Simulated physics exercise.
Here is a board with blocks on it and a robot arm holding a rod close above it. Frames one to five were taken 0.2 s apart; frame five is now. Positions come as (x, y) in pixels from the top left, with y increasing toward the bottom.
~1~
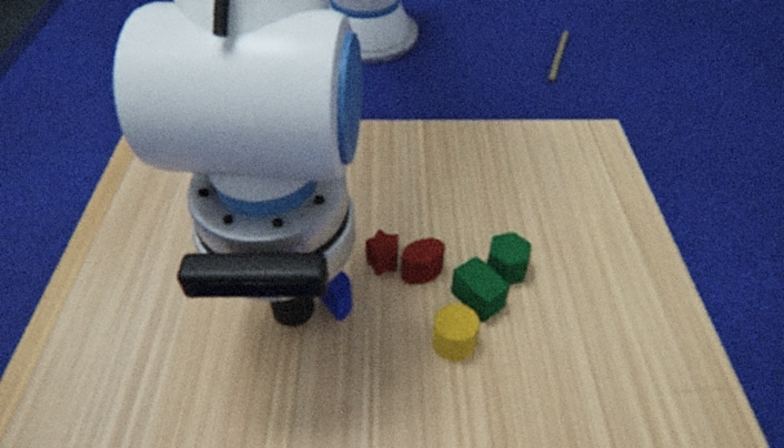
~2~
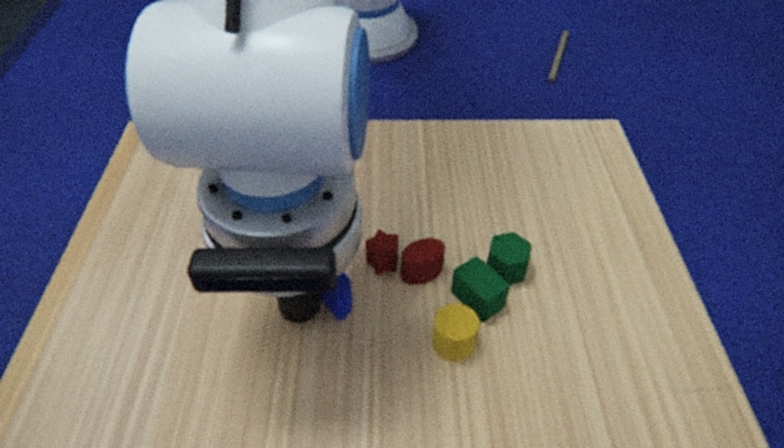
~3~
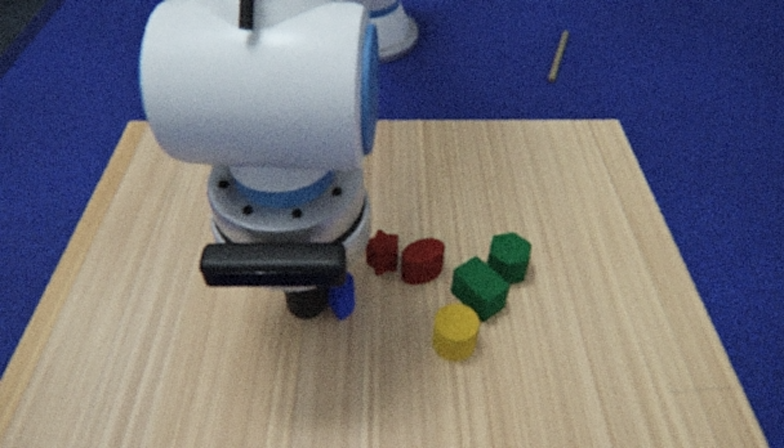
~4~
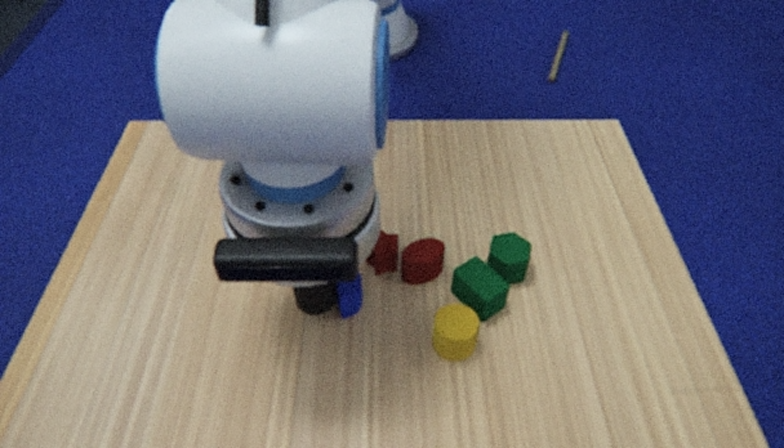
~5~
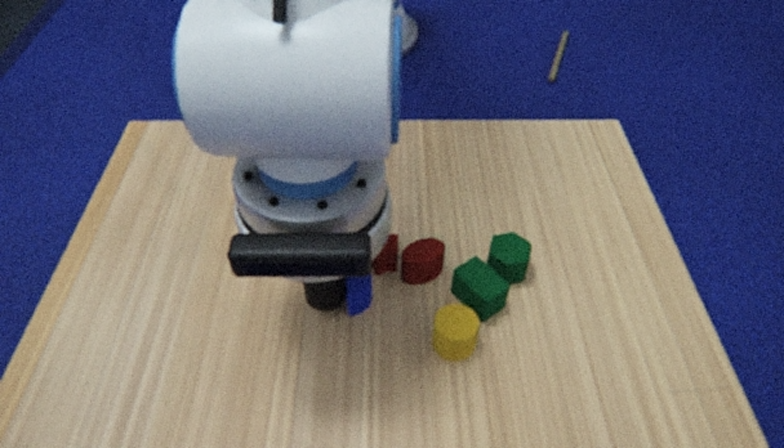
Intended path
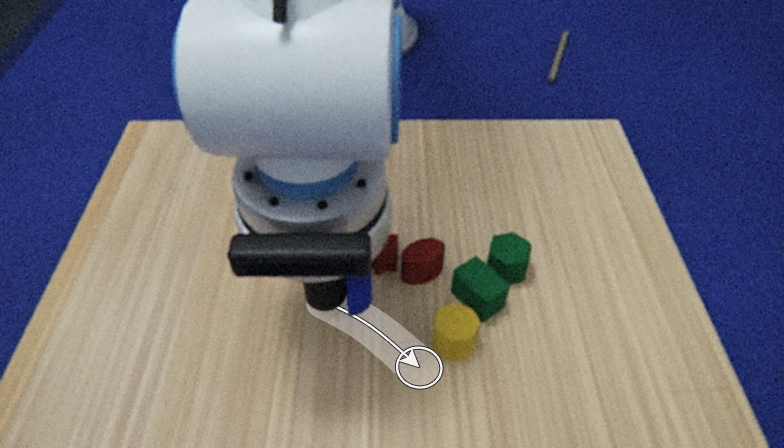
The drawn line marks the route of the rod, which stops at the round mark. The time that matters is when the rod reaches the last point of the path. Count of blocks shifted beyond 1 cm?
Most likely one.
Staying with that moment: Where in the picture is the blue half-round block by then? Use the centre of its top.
Its top middle will sit at (384, 279).
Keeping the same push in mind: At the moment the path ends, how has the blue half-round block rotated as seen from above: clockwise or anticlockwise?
The blue half-round block rotates counterclockwise.
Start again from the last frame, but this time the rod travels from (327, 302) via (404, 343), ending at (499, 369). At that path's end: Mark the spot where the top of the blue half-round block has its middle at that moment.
The centre of its top face lies at (381, 279).
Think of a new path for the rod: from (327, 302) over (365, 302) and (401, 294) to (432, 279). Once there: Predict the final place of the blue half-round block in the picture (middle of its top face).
The blue half-round block ends near (465, 256).
The line goes from (327, 302) via (375, 329), ending at (419, 367).
What follows on the original path. One third of the way, rod (359, 312); blue half-round block (383, 279), turned 40° anticlockwise.
Two thirds of the way, rod (390, 334); blue half-round block (384, 279), turned 45° anticlockwise.
At the end, rod (420, 360); blue half-round block (384, 279), turned 45° anticlockwise; yellow circular block unmoved.
